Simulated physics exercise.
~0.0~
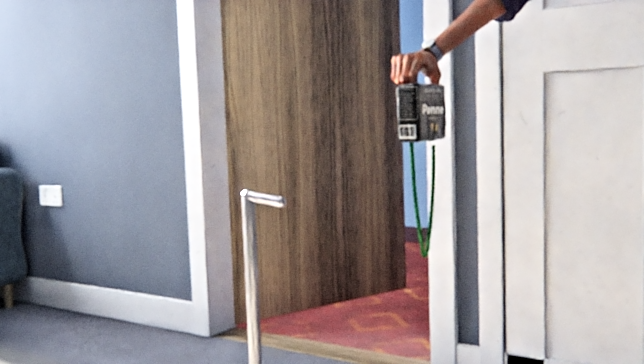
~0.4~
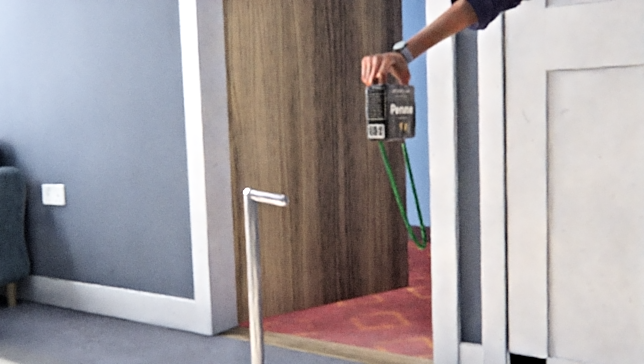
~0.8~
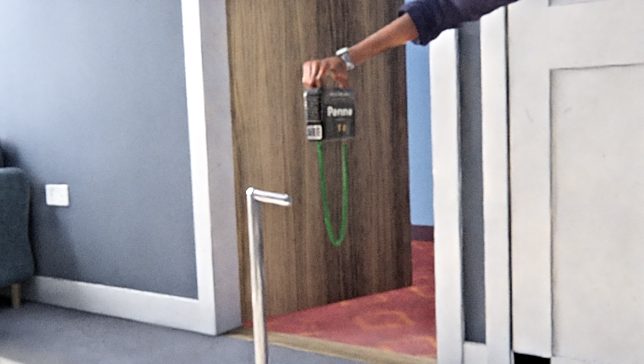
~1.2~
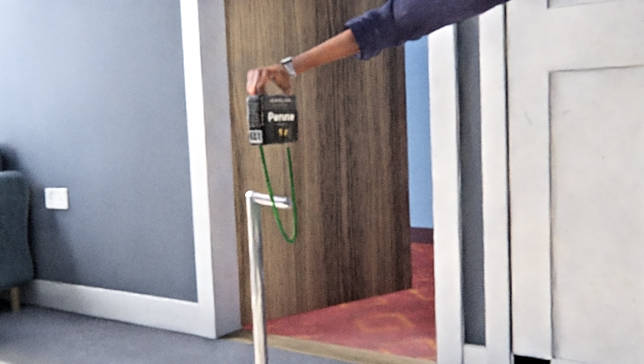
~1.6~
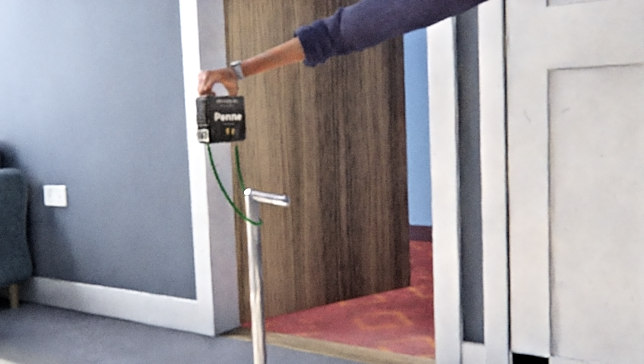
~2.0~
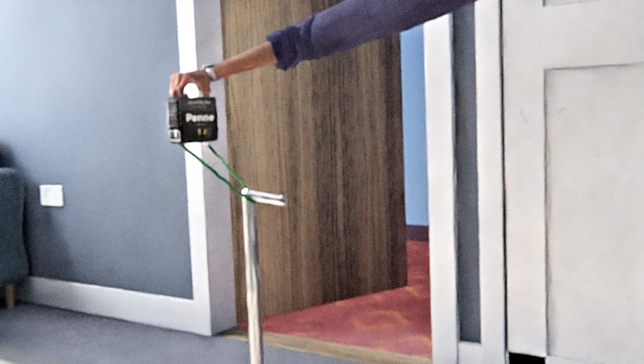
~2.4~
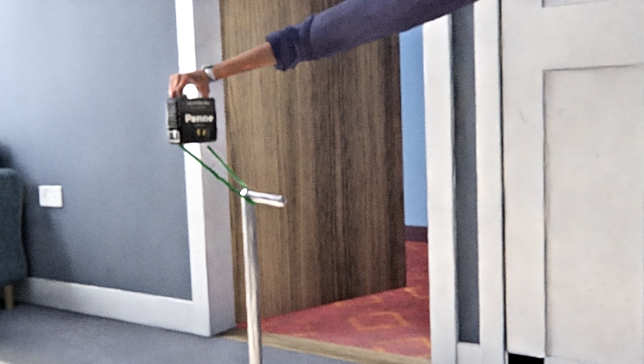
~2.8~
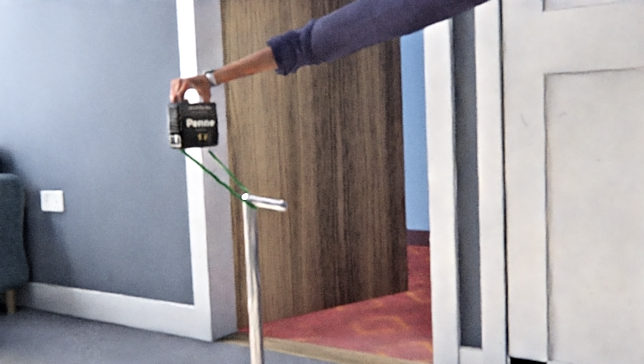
Beside an open wooden door, a hand carrying a black Penne box leftward past a metal post, its green cord catching taut.
